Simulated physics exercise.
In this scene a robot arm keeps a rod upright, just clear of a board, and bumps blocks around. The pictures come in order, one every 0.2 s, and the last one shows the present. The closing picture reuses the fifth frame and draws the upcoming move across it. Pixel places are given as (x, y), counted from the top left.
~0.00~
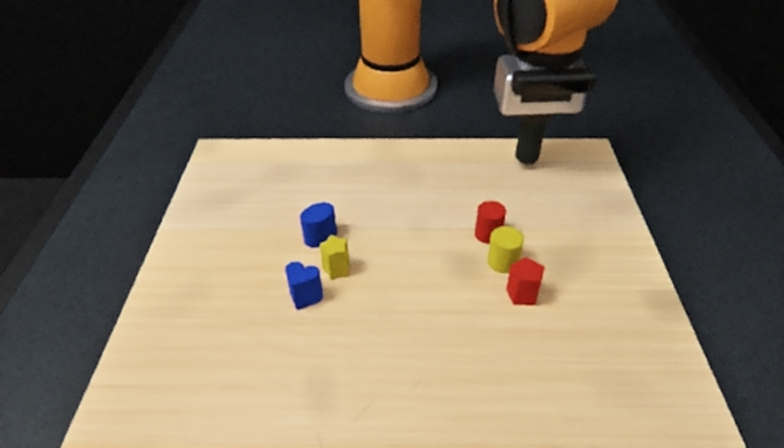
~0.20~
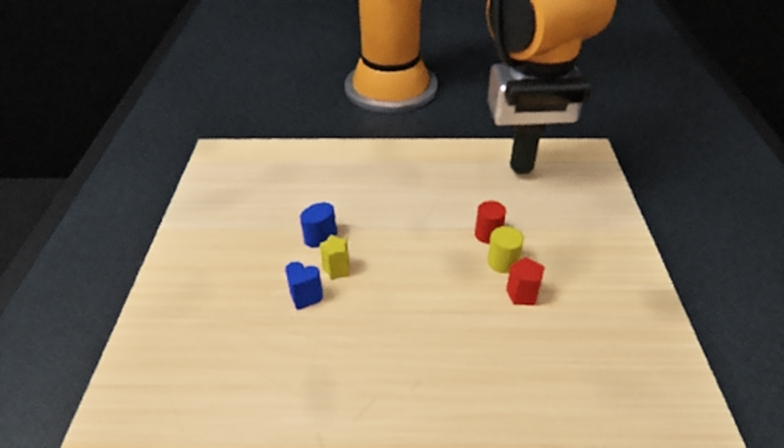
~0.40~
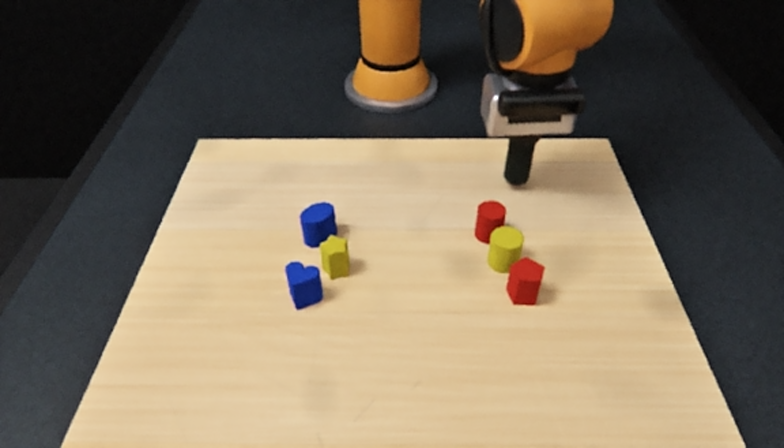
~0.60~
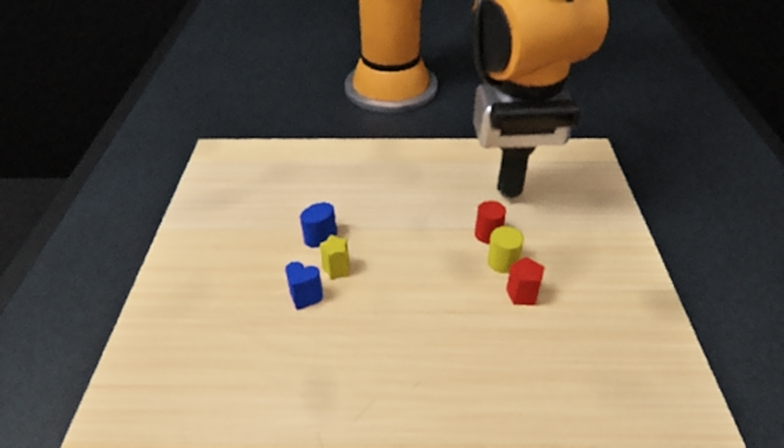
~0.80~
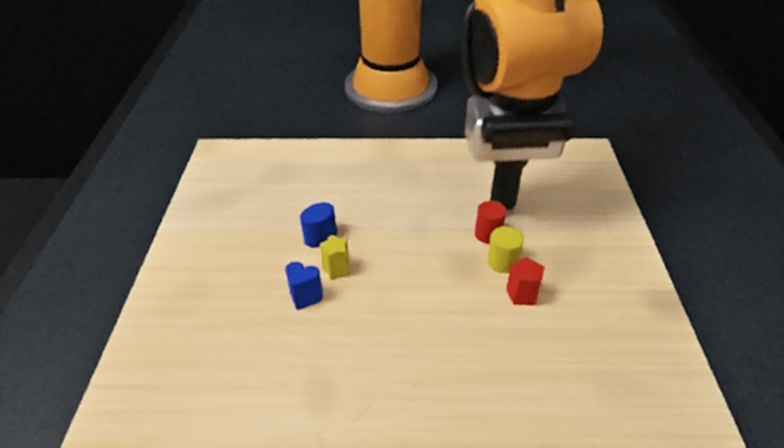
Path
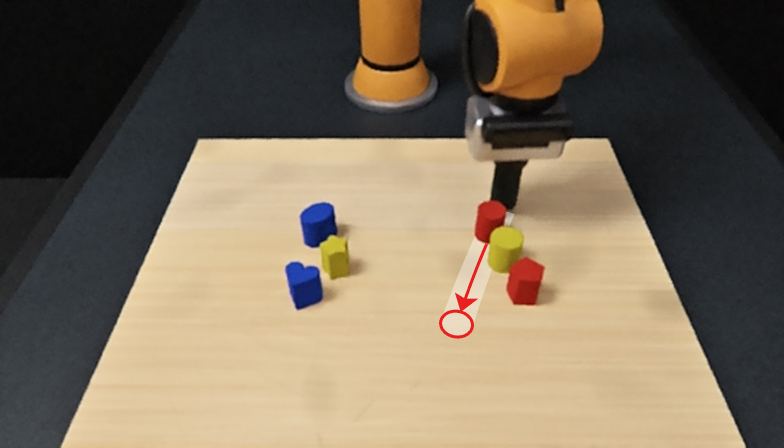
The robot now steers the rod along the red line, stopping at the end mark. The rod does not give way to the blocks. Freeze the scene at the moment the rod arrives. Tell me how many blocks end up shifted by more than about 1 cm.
Going by the path, two of them shift by more than about 1 cm.
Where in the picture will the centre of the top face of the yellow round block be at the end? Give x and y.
Somewhere near (511, 251).
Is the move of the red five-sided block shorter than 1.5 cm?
It seems so.
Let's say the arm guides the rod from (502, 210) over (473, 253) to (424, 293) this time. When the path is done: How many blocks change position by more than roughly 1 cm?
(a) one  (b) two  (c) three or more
Letter a.
Path on the board, straight from (502, 210) to (457, 324).
What follows on the original path. One third of the way, rod at (488, 237); red round block at (474, 234).
Two thirds of the way, rod at (472, 275); red round block at (445, 263); yellow round block at (511, 251); red five-sided block at (532, 271).
At the end, rod at (457, 317); red round block at (435, 270); yellow round block at (511, 251); red five-sided block at (532, 271).
